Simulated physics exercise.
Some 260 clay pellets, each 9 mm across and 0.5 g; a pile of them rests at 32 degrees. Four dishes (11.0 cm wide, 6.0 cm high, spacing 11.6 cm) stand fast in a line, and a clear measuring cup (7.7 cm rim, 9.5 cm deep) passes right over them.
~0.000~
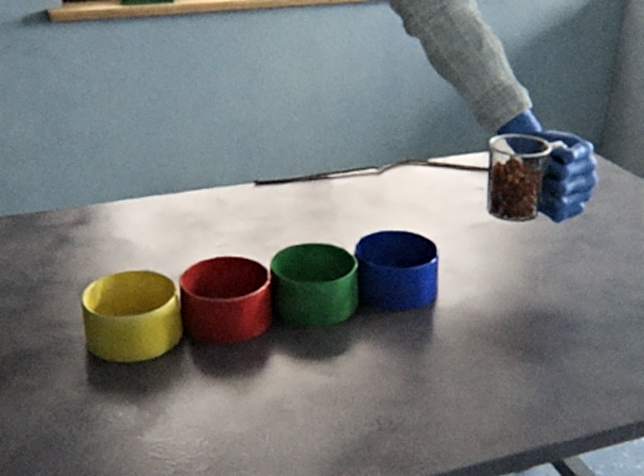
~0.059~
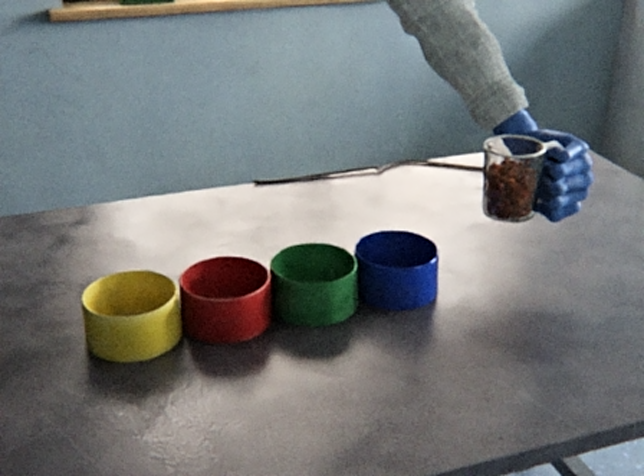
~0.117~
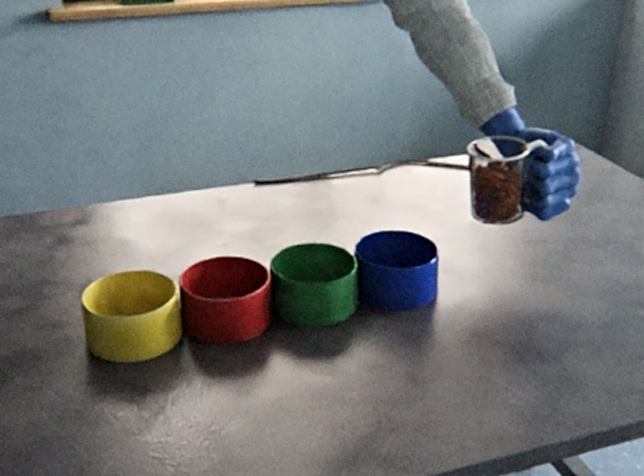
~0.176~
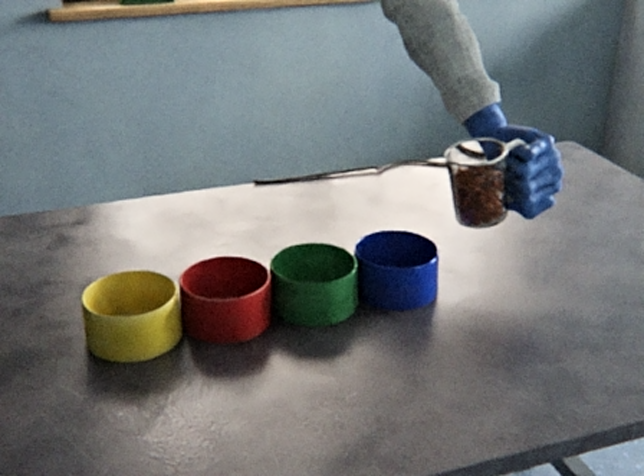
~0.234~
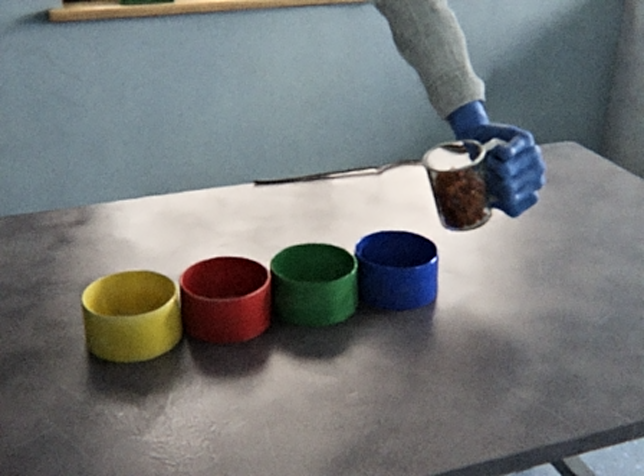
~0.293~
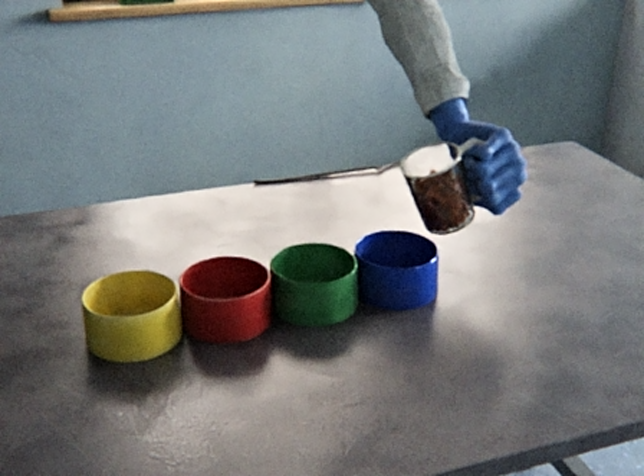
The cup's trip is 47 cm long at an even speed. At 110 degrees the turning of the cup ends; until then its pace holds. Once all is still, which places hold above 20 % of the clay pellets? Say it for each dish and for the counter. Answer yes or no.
Red dish: No; blue dish: No; green dish: No; yellow dish: Yes; on the counter: No.
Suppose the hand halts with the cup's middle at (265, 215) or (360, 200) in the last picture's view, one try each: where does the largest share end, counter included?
Most goes to: Red, then green.
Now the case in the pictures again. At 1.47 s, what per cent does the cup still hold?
Some 40 per cent of the load.
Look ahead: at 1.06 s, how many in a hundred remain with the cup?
About 100 per cent.
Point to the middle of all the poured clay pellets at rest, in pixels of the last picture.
Around (123, 324).
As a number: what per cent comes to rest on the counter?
Roughly 0 per cent.
Then, at 0.76 s, tilt 64 degrees; cup holds 100 %.
Then, at 1.06 s, tilt 92 degrees; cup holds 100 %.
After 1.47 s, tilt 110 degrees; cup holds 40 %, yellow 60 %.
At rest (2.7 s), red 0 %, blue 0 %, green 0 %, yellow 100 %, counter 0 %.
